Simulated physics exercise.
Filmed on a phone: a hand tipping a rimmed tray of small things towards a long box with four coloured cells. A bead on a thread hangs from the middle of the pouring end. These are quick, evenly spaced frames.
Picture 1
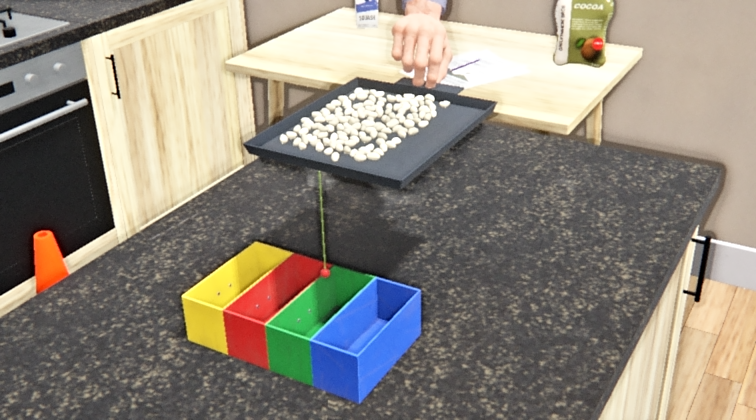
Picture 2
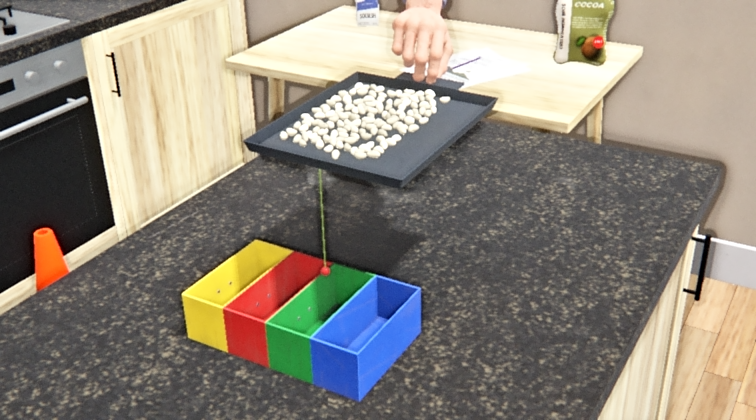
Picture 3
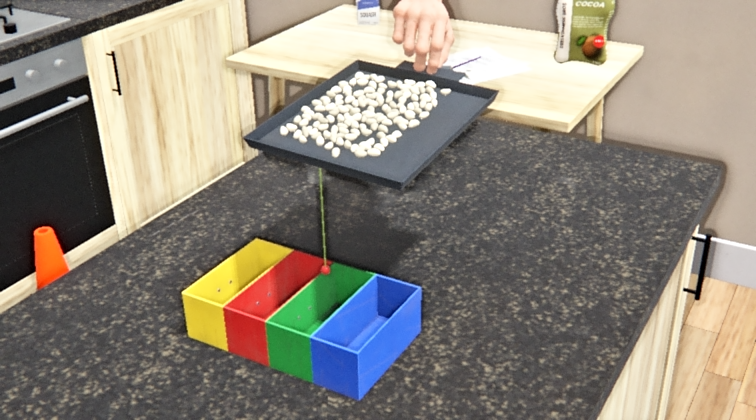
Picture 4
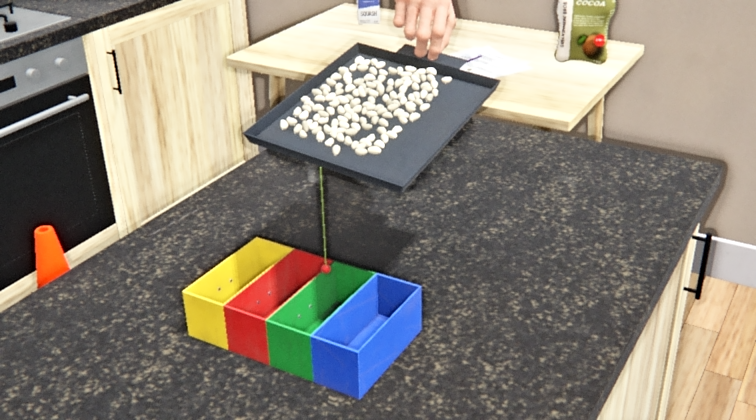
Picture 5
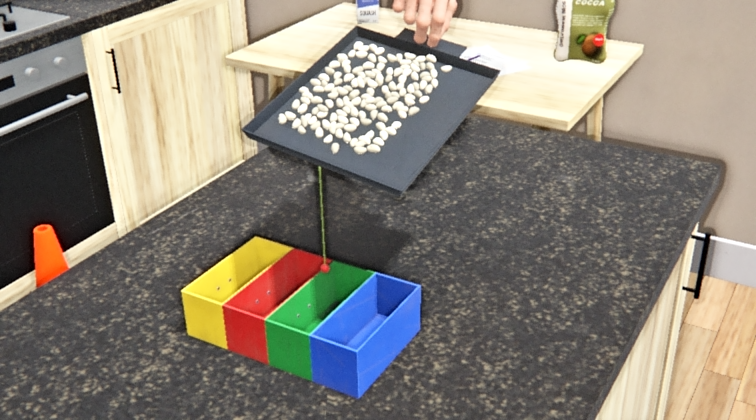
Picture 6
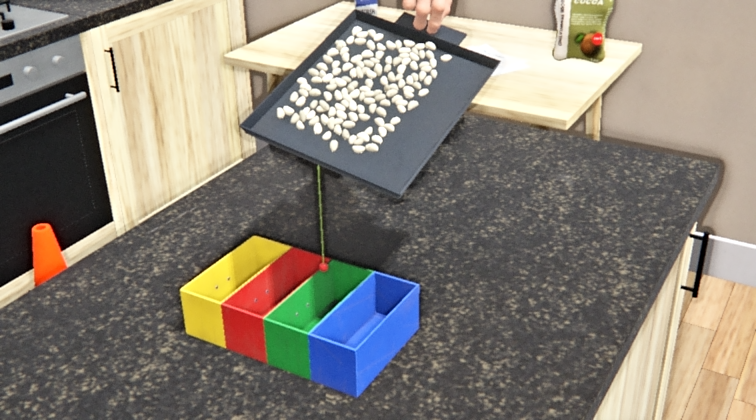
A hand gradually tilts a dark tray of white beans above four coloured compartments.
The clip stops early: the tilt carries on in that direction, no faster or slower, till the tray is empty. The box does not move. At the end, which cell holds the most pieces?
The blue cell gets the most.
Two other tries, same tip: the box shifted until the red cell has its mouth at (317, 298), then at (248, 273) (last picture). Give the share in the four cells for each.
In turn 100 and 10 in a hundred.
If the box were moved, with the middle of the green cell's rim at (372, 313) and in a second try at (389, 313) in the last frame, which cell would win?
In turn: The green cell; the green one.
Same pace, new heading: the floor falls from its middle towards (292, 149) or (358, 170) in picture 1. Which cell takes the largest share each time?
The first try: Yellow. The second: Blue.
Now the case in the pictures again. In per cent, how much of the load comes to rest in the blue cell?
Close to 60 per cent.
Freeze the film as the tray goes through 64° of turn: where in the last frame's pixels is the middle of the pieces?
Around (380, 178).
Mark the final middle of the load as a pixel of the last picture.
Around (378, 350).
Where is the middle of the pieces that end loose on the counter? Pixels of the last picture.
Around (417, 383).
Soon after the last picture, tray tipped steeply; most on the tray; a stray few in the blue cell; a small part falling or outside the box.
A little later, tray tipped past a quarter turn; a stray few on the tray; about half in the blue cell; a stray few in the green cell; about half falling or outside the box.
Later still, tray tipped past a quarter turn; about two thirds in the blue cell; a stray few in the green cell; about a third falling or outside the box.
At rest, tray tipped past a quarter turn; about two thirds in the blue cell; a stray few in the green cell; none in the red cell; none in the yellow cell; about a third outside the box.
